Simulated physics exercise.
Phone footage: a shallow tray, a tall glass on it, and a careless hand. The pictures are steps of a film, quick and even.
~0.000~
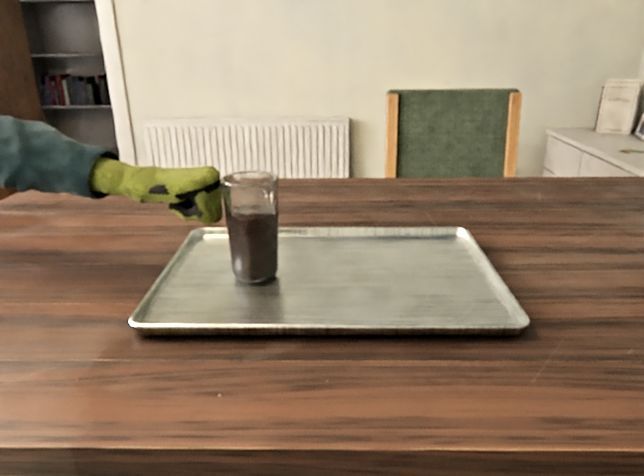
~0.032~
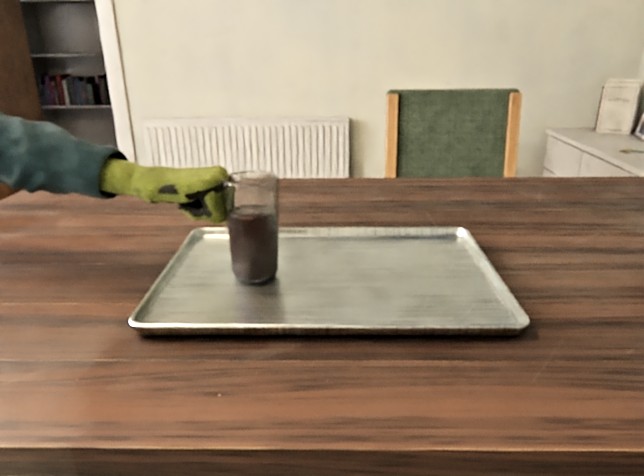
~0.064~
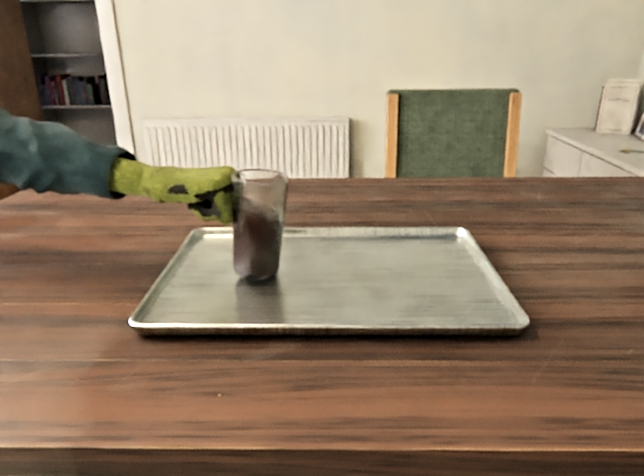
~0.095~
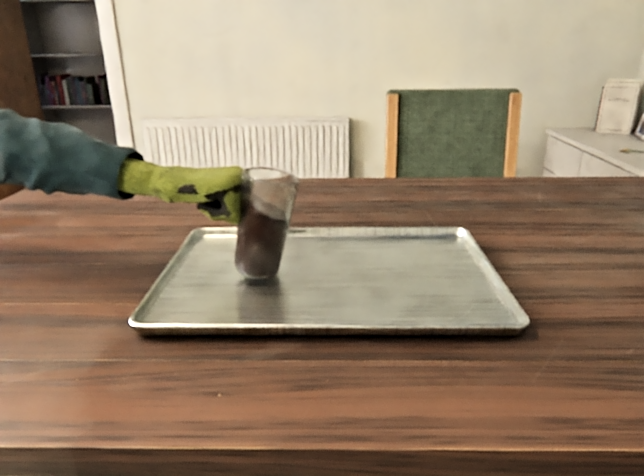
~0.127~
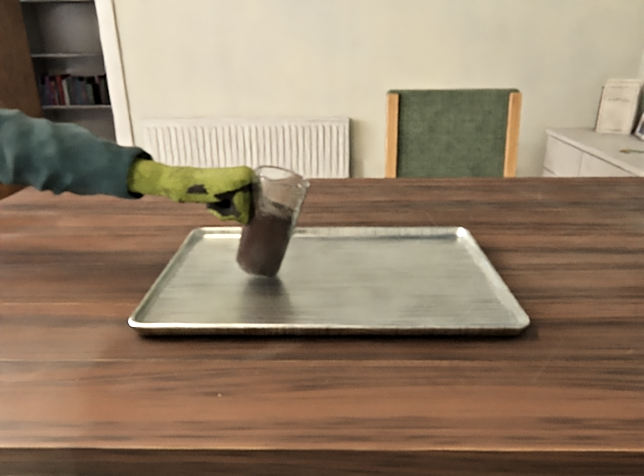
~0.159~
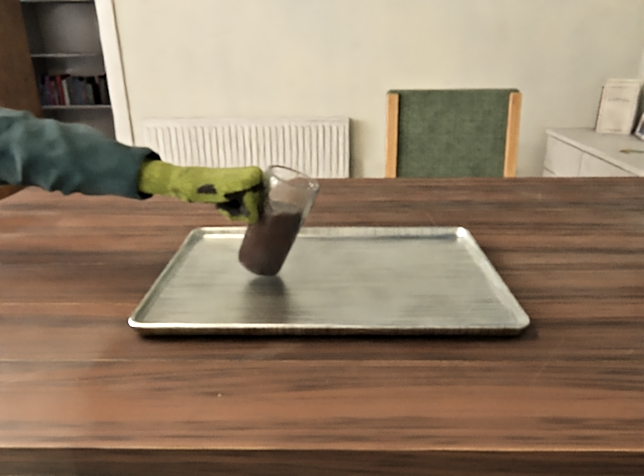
A gloved hand in lime green with a dark teal sleeve reaches from the left across a brown wooden table, seen from a fixed, slightly raised view in a pale-walled room. A tall clear glass of dark coffee stands on a shallow silver tray, with a green chair, white radiator and bookshelf behind. The hand pushes rightward near the rim, and the glass leans gradually right.
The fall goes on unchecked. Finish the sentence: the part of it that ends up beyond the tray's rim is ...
It is more than a quarter.
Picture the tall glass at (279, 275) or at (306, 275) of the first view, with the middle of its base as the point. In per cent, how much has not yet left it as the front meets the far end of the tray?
About 75 and 85 per cent.
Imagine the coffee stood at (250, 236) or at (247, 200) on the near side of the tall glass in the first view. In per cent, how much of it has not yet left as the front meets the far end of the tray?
About 55 per cent first, then about 65 per cent.
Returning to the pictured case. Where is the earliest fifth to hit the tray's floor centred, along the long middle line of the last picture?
Roughly at (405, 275).
A moment on, the tall glass is falling and 100 per cent is in the glass, 0 on the tray and 0 above or beyond its rim.
Next, the tall glass lies on its side and 77 per cent is in the glass, 5 on the tray and 18 above or beyond its rim.
Then the tall glass lies on its side and 44 per cent is in the glass, 41 on the tray and 15 above or beyond its rim.
Later the tall glass lies on its side and 24 per cent is in the glass, 38 on the tray and 38 above or beyond its rim.
Finally, 64 per cent is held by tray and glass, 36 is off the tray.
